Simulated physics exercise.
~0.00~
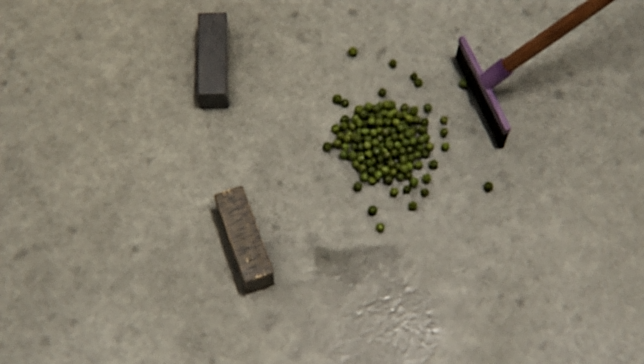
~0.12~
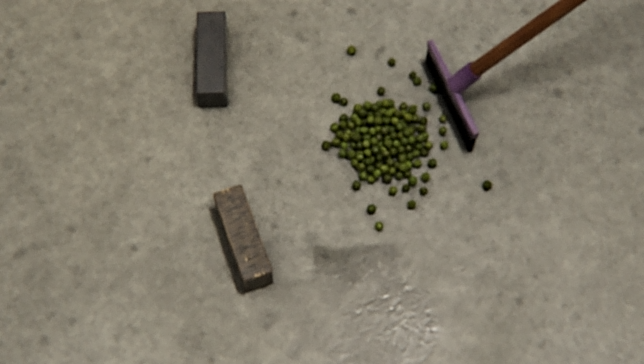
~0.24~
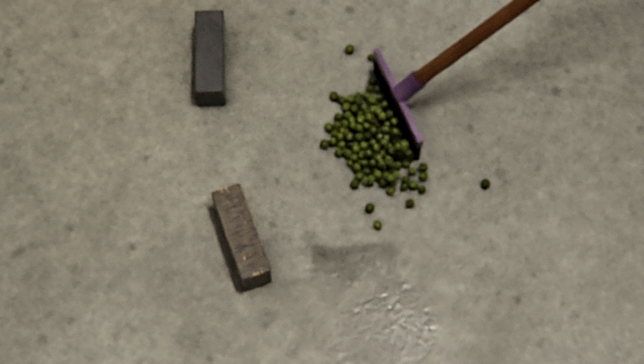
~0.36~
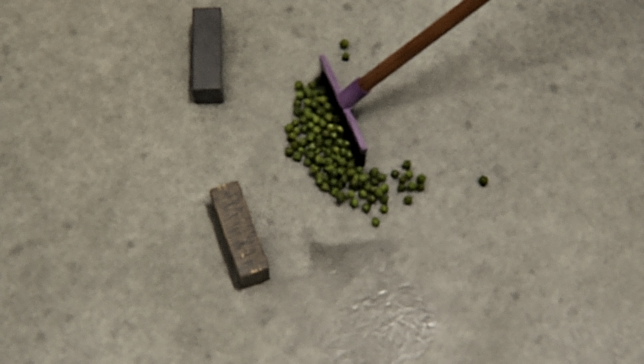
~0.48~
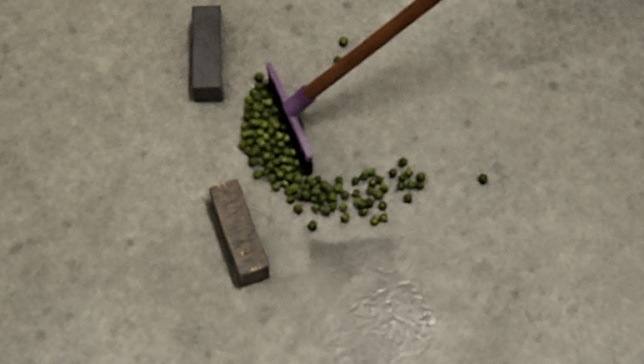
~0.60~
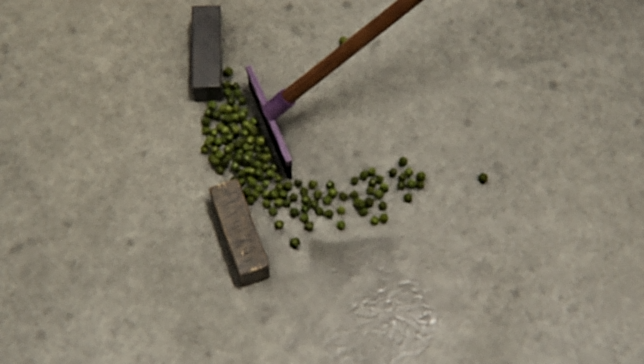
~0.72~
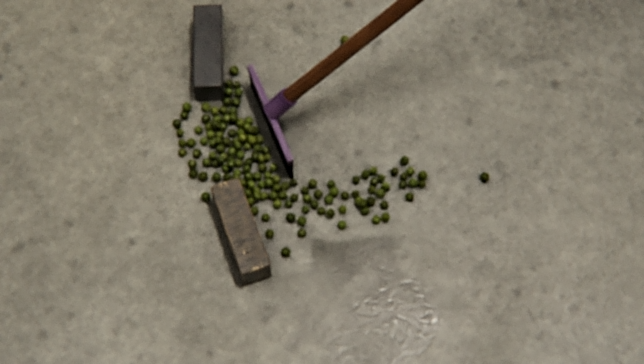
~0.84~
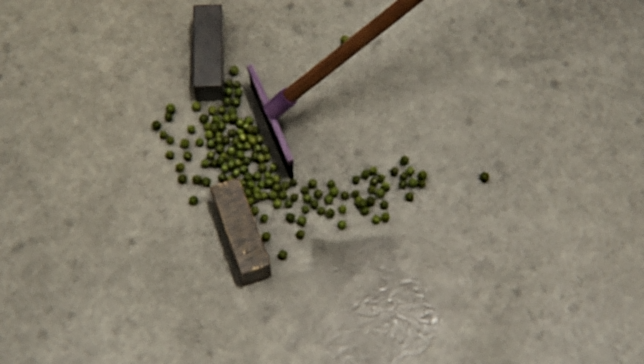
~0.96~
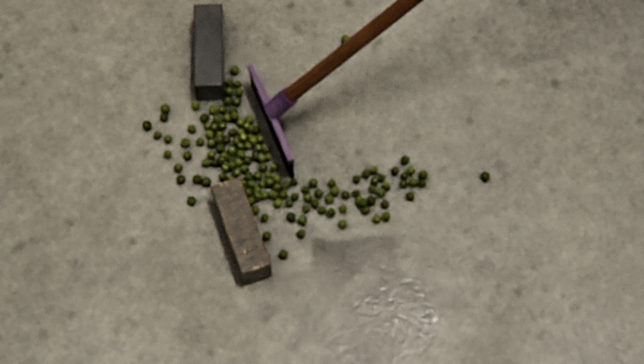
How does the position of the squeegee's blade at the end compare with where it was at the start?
At the start the blade is to the right of the olive pile. By the end it is well to the left of there, resting close to the two blocks with olives bunched in front of it.
On a grey concrete floor, a purple squeegee pushes green olives left towards two blocks, then stops, with some spilling through the gap.
